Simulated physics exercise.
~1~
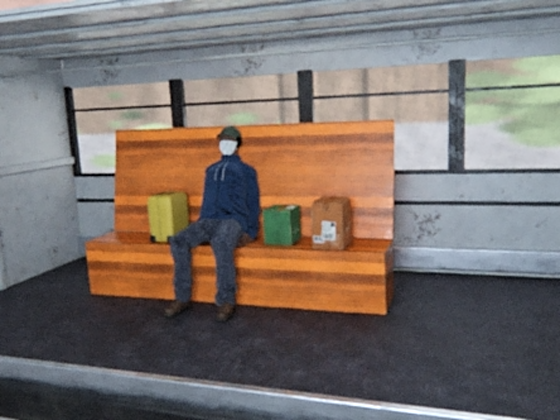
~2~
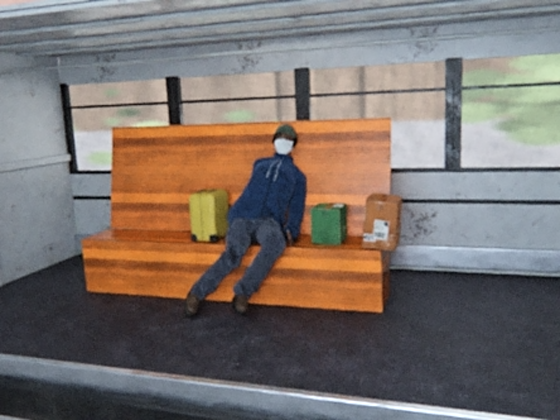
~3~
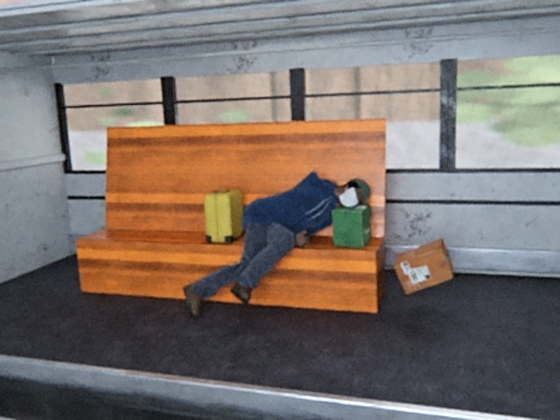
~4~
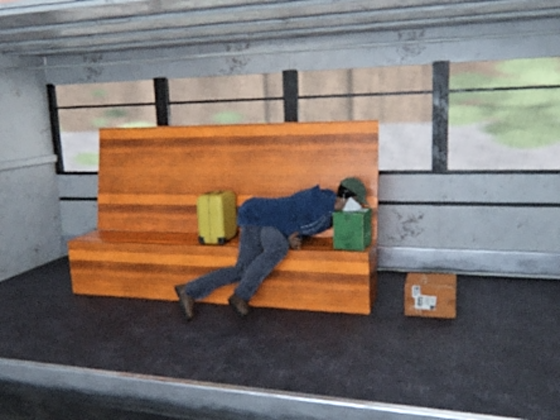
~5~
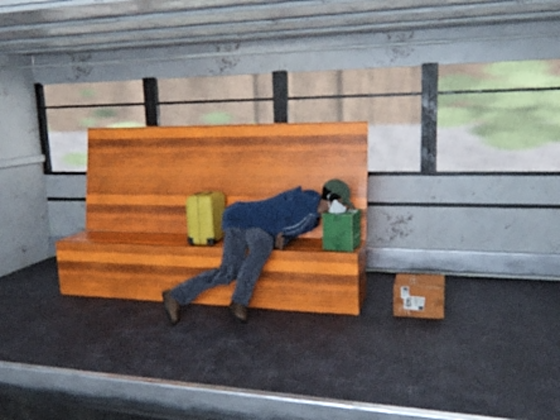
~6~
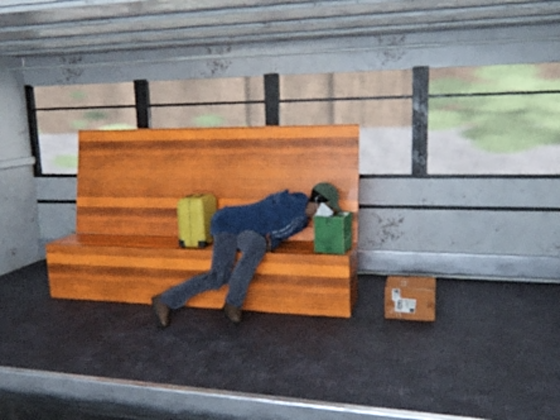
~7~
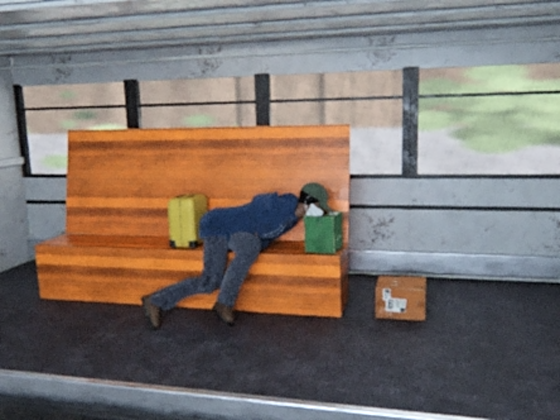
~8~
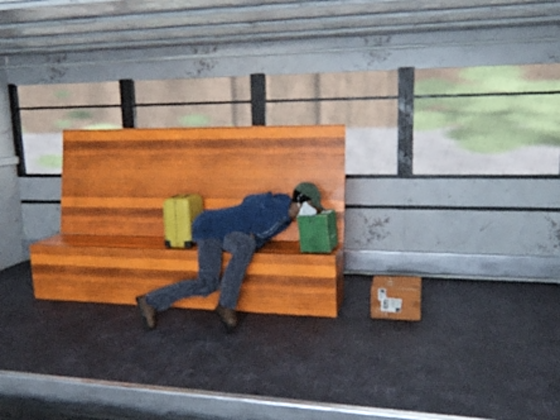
A seated passenger slumps right onto a green bag as an orange pack drops off the bench.
